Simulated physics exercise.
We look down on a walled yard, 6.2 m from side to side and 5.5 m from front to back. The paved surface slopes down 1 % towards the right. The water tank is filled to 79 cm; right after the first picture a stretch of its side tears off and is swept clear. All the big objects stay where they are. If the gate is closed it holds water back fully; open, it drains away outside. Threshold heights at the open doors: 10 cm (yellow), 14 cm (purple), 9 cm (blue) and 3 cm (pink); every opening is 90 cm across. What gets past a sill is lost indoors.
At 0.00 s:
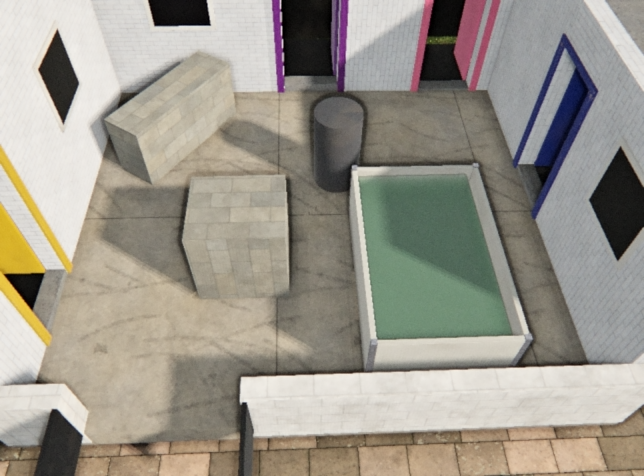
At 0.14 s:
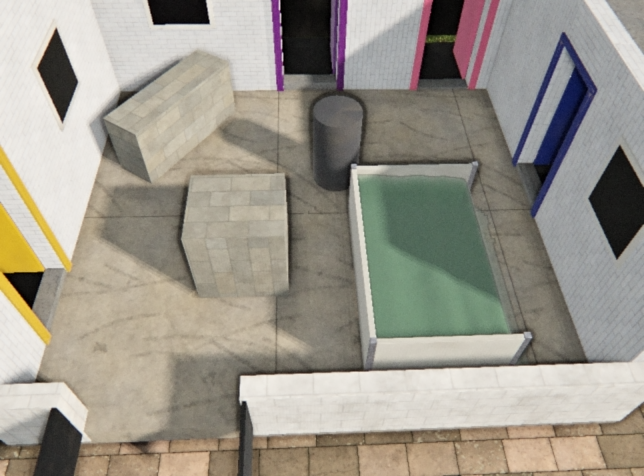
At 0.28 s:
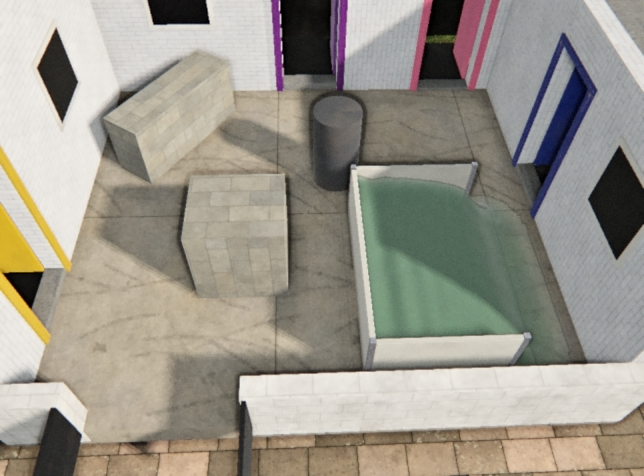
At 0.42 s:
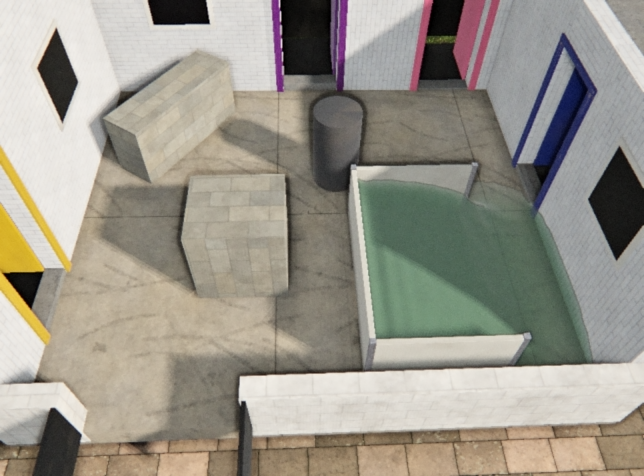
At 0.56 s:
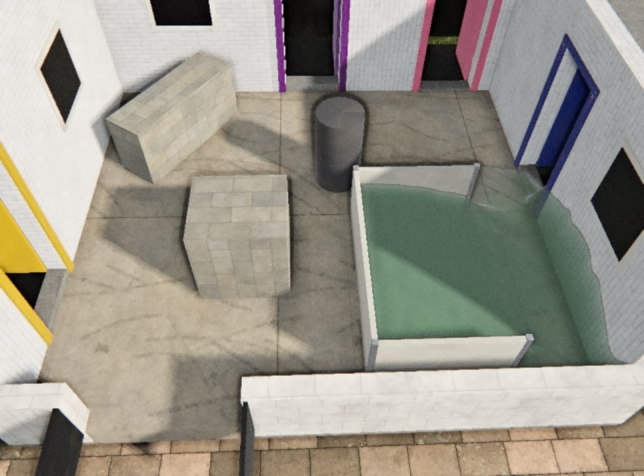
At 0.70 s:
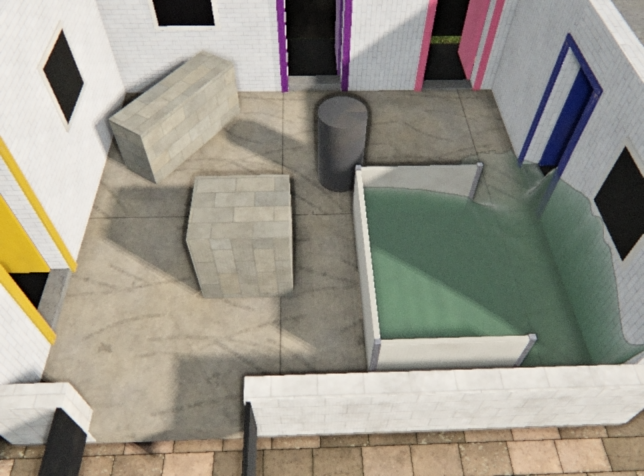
We see a walled yard with stone blocks, a dark cylinder and a tank of green water; the tank's right side disappears, and water pours out across the paving to the right-hand wall, rises against it and spreads toward the blue-framed doorway.
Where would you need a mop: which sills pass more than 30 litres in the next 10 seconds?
Within that time: At the yellow door it stays under the limit; at the purple door it does not reach the limit; at the blue door it goes over the limit; at the pink door it passes the limit.
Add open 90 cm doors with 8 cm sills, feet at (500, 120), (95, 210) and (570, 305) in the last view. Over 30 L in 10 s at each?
In turn: Not over, not over, past it.
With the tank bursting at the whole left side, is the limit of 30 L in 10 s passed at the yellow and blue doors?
Then: Yellow past it, blue not over.
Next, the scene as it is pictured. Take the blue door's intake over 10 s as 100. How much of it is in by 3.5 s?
About 65 per cent.
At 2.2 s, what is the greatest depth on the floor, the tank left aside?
Roughly 38 cm.
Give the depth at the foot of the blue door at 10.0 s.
Roughly 8.5 cm deep.
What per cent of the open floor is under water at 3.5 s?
About 55 per cent.
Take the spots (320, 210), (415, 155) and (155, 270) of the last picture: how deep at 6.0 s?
Roughly 0, 1 and 2 cm, in turn.
After 1.4 s water covers 20 % of the floor and is deepest (65 cm) near (594, 394); yellow door not reached, purple door not reached, blue door 26 cm at the sill, 61 L in, pink door not reached.
After 2.2 s water covers 35 % of the floor and is deepest (38 cm) near (594, 394); yellow door not reached, purple door not reached, blue door 20 cm at the sill, 123 L in, pink door 16 cm at the sill, 70 L in.
After 3.5 s water covers 55 % of the floor and is deepest (30 cm) near (490, 252); yellow door 11 cm at the sill, 6 L in, purple door 6 cm at the sill, 0 L in, blue door 15 cm at the sill, 167 L in, pink door 19 cm at the sill, 269 L in.
After 6.0 s water covers 80 % of the floor and is deepest (18 cm) near (578, 394); yellow door 4 cm at the sill, 8 L in, purple door 5 cm at the sill, 0 L in, blue door 13 cm at the sill, 227 L in, pink door 15 cm at the sill, 485 L in.
After 10.0 s water covers 95 % of the floor and is deepest (14 cm) near (562, 395); yellow door 2 cm at the sill, 8 L in, purple door 4 cm at the sill, 0 L in, blue door 9 cm at the sill, 250 L in, pink door 11 cm at the sill, 662 L in.
